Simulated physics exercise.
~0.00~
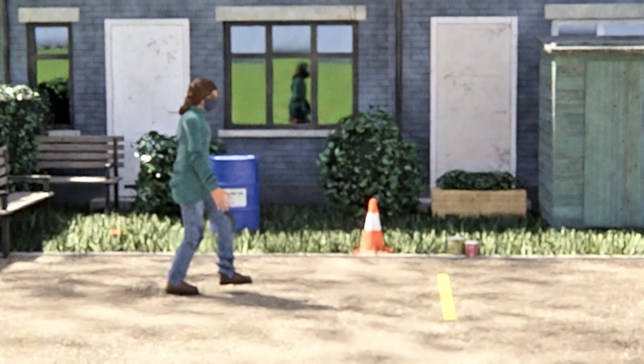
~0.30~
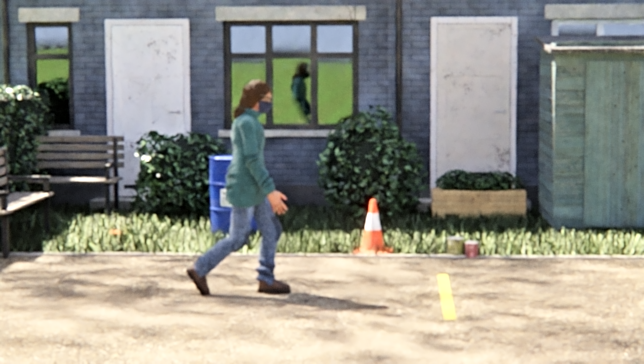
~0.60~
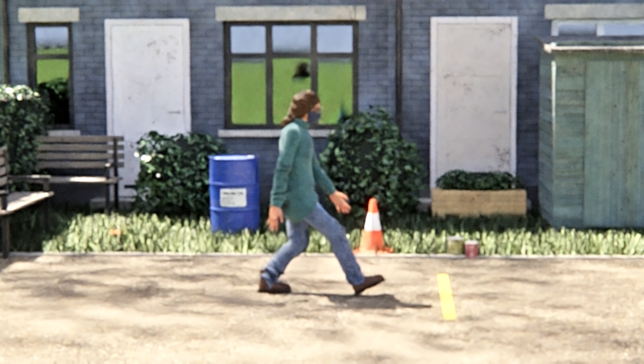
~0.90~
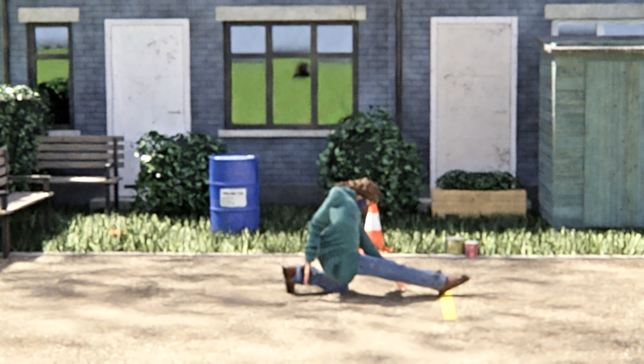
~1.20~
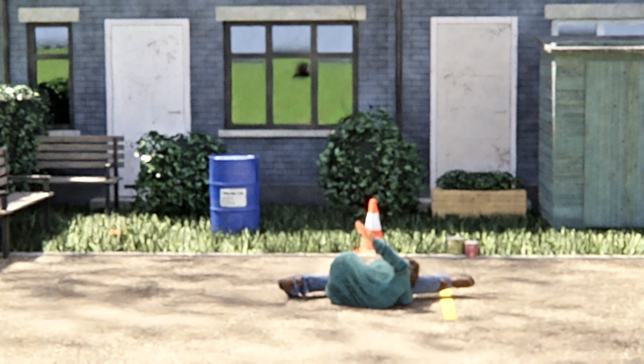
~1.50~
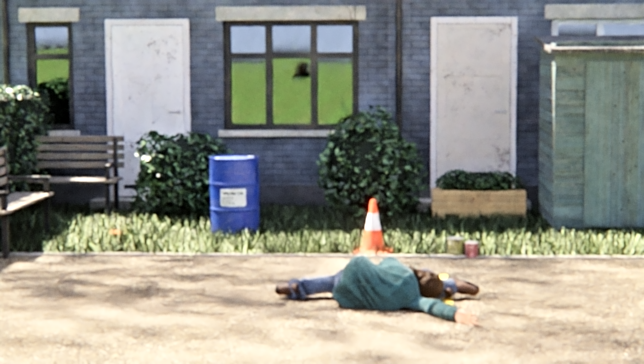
The clip opens on a person with brown hair, a green top and jeans walking right across a sunlit paved area, towards a yellow strip on the ground. Behind them are a brick building, a blue barrel, bushes and an orange cone. After a few strides, the walker suddenly sinks, legs spreading wide apart, one foot reaching the strip. The torso folds down between the legs, then tips forward to the right. The walker ends slumped low on the ground, head just short of the strip, with an arm stretched out past it.
